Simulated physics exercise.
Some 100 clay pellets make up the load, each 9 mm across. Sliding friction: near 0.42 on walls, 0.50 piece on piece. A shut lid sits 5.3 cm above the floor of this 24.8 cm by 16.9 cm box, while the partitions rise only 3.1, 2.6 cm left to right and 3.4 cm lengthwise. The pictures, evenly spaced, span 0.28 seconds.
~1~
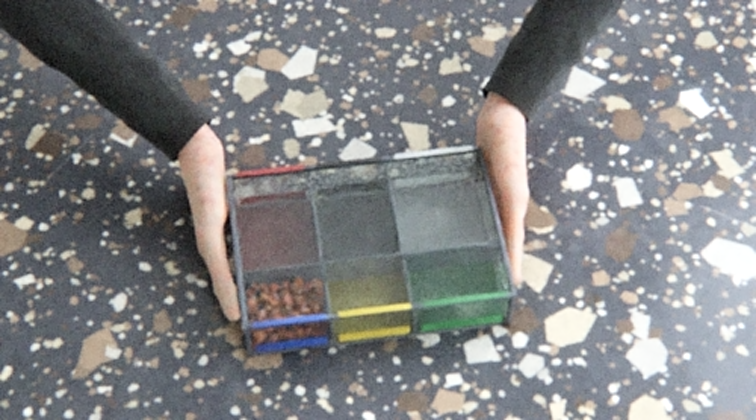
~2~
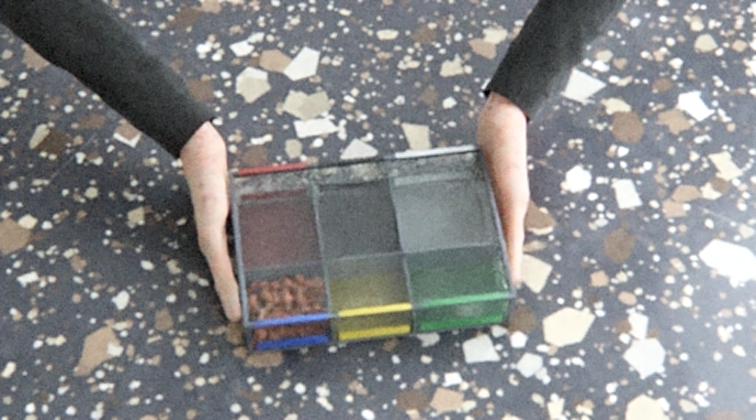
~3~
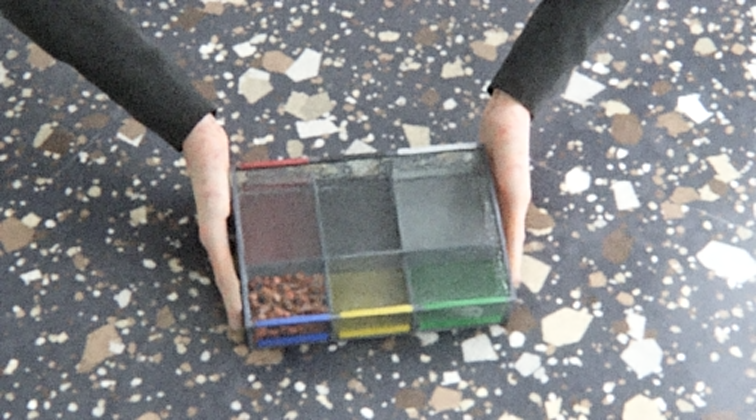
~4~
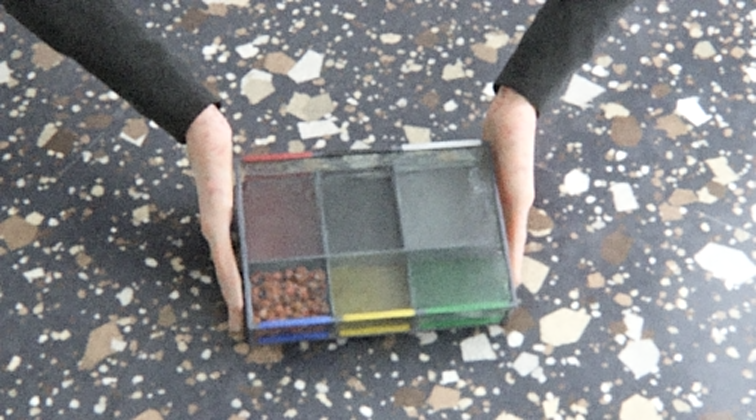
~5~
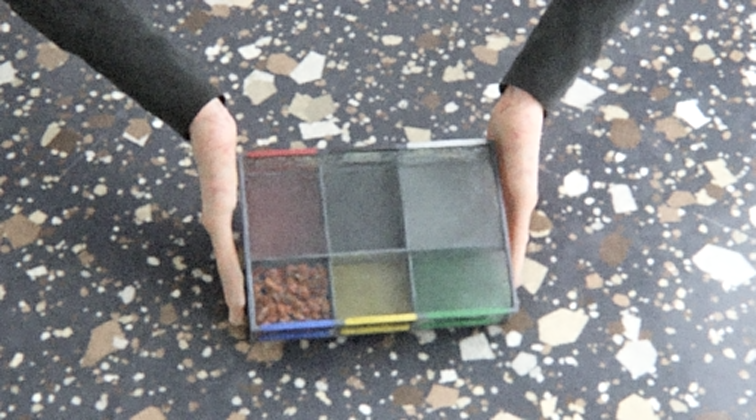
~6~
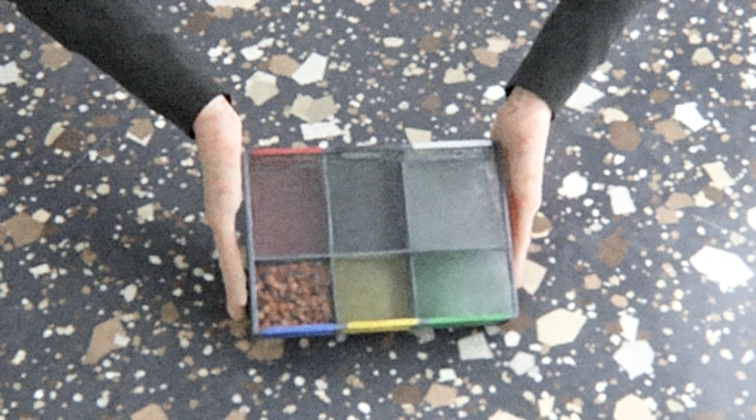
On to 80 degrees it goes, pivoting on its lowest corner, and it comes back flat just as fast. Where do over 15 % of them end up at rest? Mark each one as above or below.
Marked: Red below; blue above; green below; yellow below; white below; black below.
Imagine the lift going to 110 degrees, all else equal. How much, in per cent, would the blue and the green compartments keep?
With that change, blue ends at 85 percent while green ends at 0 percent.
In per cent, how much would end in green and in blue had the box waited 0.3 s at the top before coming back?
Then, in per cent: Green 0; blue 95.
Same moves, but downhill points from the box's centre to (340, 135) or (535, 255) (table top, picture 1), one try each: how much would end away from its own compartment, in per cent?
Estimate: Some 30 % and some 55 % respectively.
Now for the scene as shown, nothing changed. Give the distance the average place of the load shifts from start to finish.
1.5 cm, roughly.
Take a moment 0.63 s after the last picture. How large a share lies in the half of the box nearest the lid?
I'd put it at some 20 percent.
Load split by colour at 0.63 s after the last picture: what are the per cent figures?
Red 0, blue 100, green 0, yellow 0, white 0, black 0.
Then, 0.63 s after the last picture, tilt 78 degrees; blue 100 %.
Then, 1.05 s after the last picture, tilt 32 degrees; blue 100 %.
Then, 1.55 s after the last picture, tilt 0 degrees; blue 100 %.
In the end, red 0 %, blue 100 %, green 0 %, yellow 0 %, white 0 %, black 0 %.
